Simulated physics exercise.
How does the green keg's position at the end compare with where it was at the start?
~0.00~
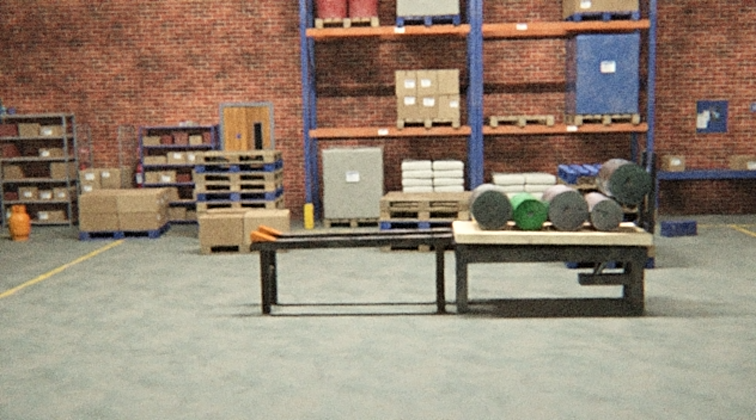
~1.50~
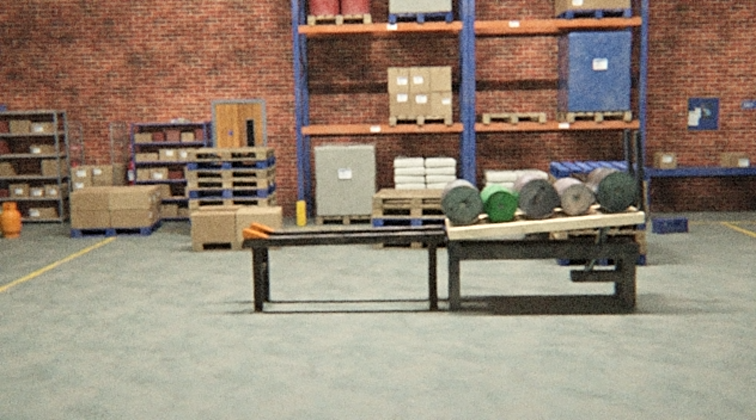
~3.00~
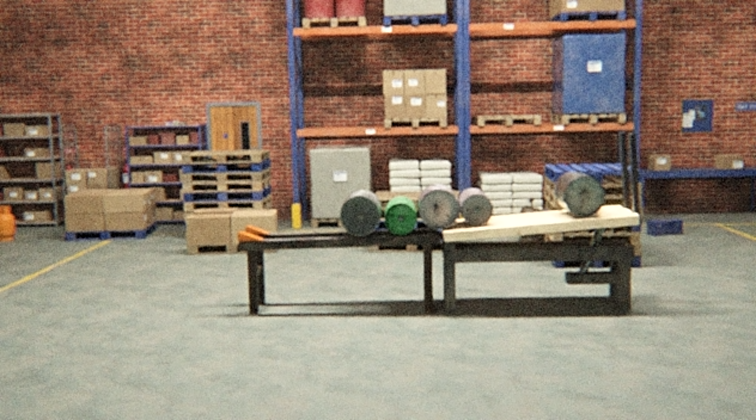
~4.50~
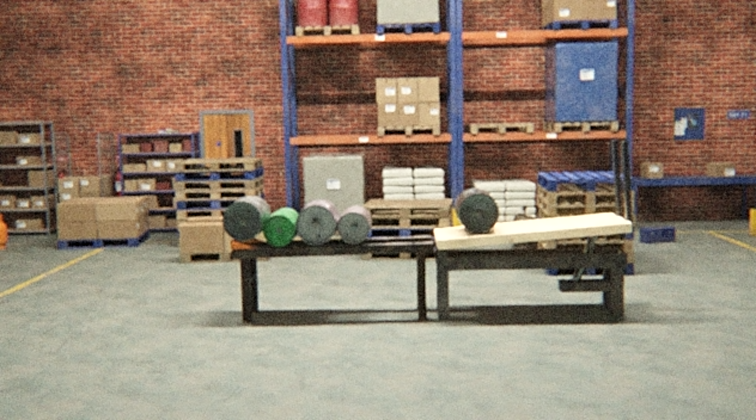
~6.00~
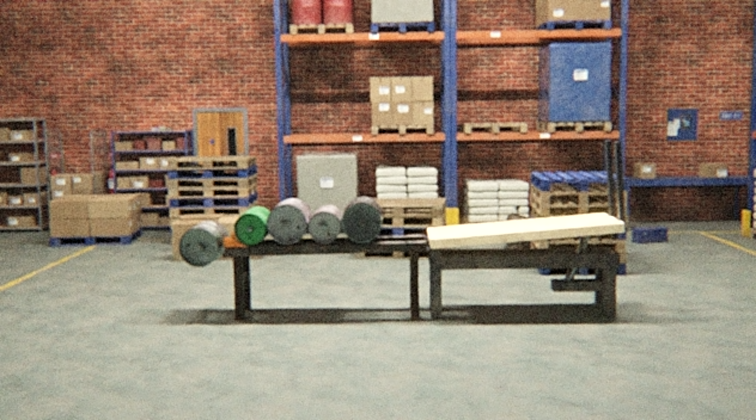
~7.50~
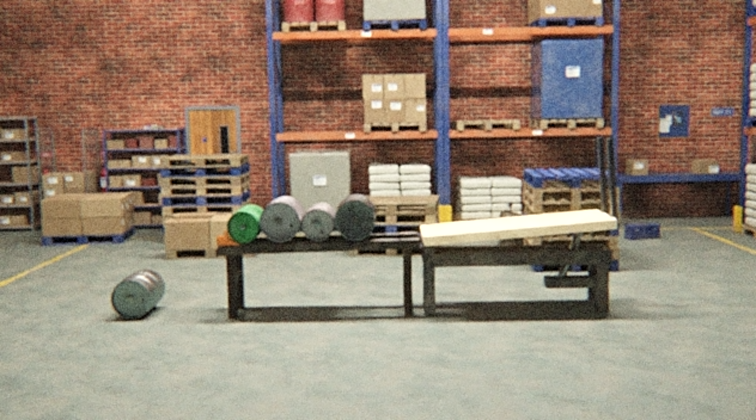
At the start the green keg is on the wooden deck at the right, second from the left in the group. By the end it is at the left end of the dark rack, the leftmost of the four kegs still on it.
Five kegs, one of them green, sit bunched on a pale wooden deck in a brick-walled warehouse, the rightmost perched higher than the rest. The deck's right edge lifts, and the raised keg settles into line as the group starts rolling left. Four kegs cross onto the dark rack while the last trails behind on the sloping deck, then follows. The leading grey keg passes the orange-tipped left end and drops to the floor. It ends lying left of the rack, while the green keg stays up on the rails at the left end, with three others beside it.
